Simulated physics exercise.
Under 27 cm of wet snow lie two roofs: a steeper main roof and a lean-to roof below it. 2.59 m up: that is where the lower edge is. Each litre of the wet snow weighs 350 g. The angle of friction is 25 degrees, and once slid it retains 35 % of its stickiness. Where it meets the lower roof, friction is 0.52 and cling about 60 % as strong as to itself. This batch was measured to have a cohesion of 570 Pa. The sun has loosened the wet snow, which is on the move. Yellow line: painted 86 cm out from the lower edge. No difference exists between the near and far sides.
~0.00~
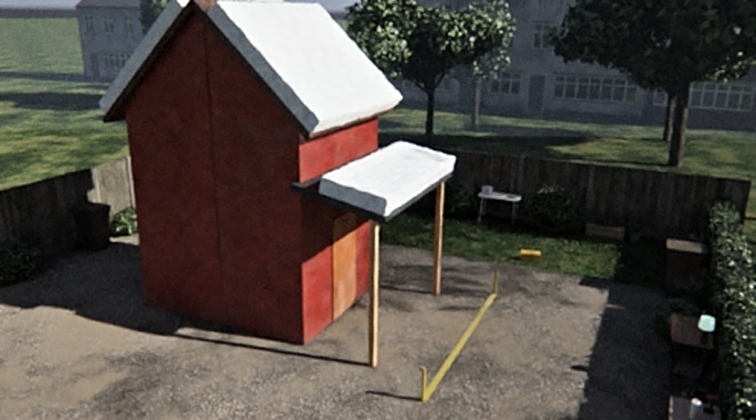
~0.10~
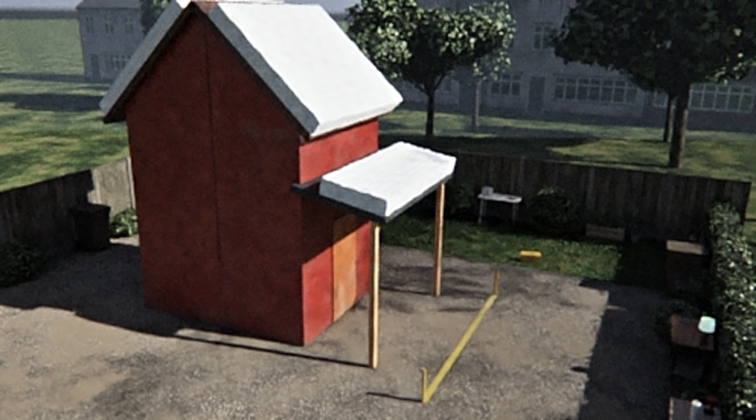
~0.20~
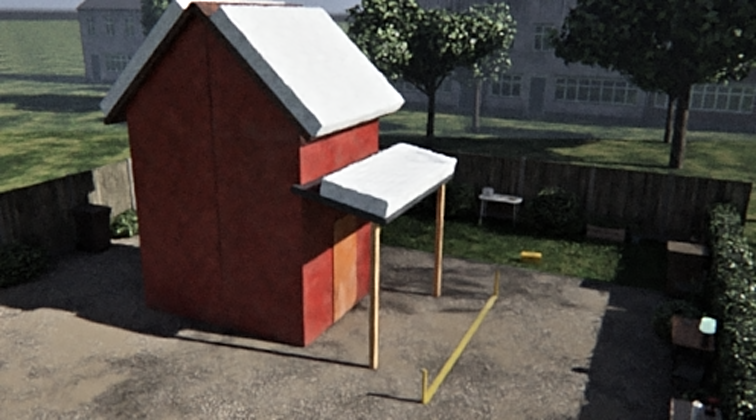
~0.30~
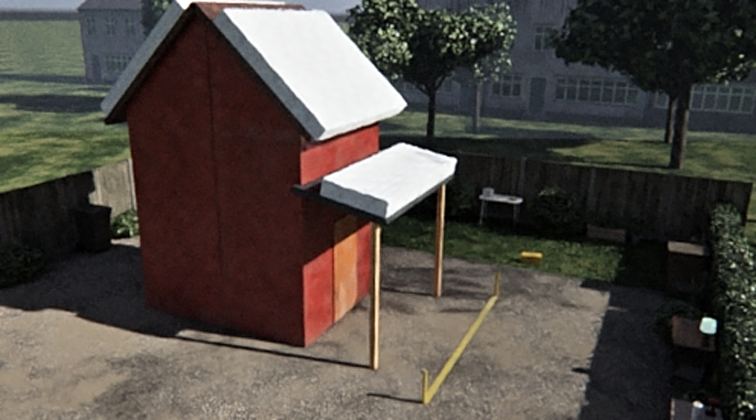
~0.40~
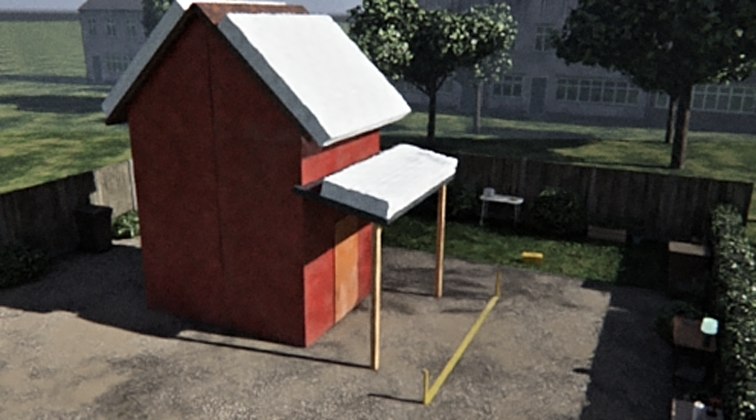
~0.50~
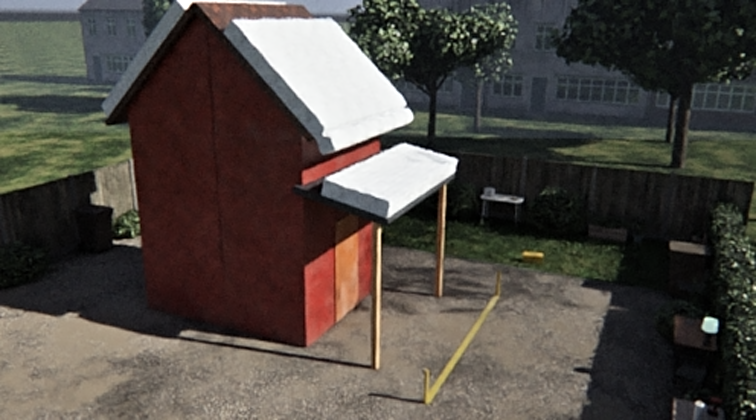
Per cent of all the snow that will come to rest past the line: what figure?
Near 37 %.
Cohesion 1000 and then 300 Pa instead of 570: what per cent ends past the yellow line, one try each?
It'd be some 20 percent the first time and some 50 percent the second.
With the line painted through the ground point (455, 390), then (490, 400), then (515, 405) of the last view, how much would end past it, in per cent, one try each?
30 %, 18 %, 10 %.
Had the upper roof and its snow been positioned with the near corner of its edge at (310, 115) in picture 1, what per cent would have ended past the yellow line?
55 %, roughly.
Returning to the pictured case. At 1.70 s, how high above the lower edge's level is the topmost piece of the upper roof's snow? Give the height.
I'd estimate around 0.7 m up from the lower edge.
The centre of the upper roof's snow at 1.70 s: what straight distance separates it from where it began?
I'd reckon close to 2.8 m.
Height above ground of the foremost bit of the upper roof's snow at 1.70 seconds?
1.8 m or thereabouts.
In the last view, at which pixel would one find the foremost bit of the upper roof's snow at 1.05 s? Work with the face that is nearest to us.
It shows up near (374, 192) in the last picture.
After 1.05 s, none is below the lower edge and 0 % is past the line.
After 1.70 s, 14 % is below the lower edge and 1 % is past the line.
After 2.35 s, 52 % is below the lower edge and 35 % is past the line.
After 3.00 s, 53 % is below the lower edge and 37 % is past the line.
After 6.00 s, at the end, 55 % is below the lower edge and 37 % is past the line.
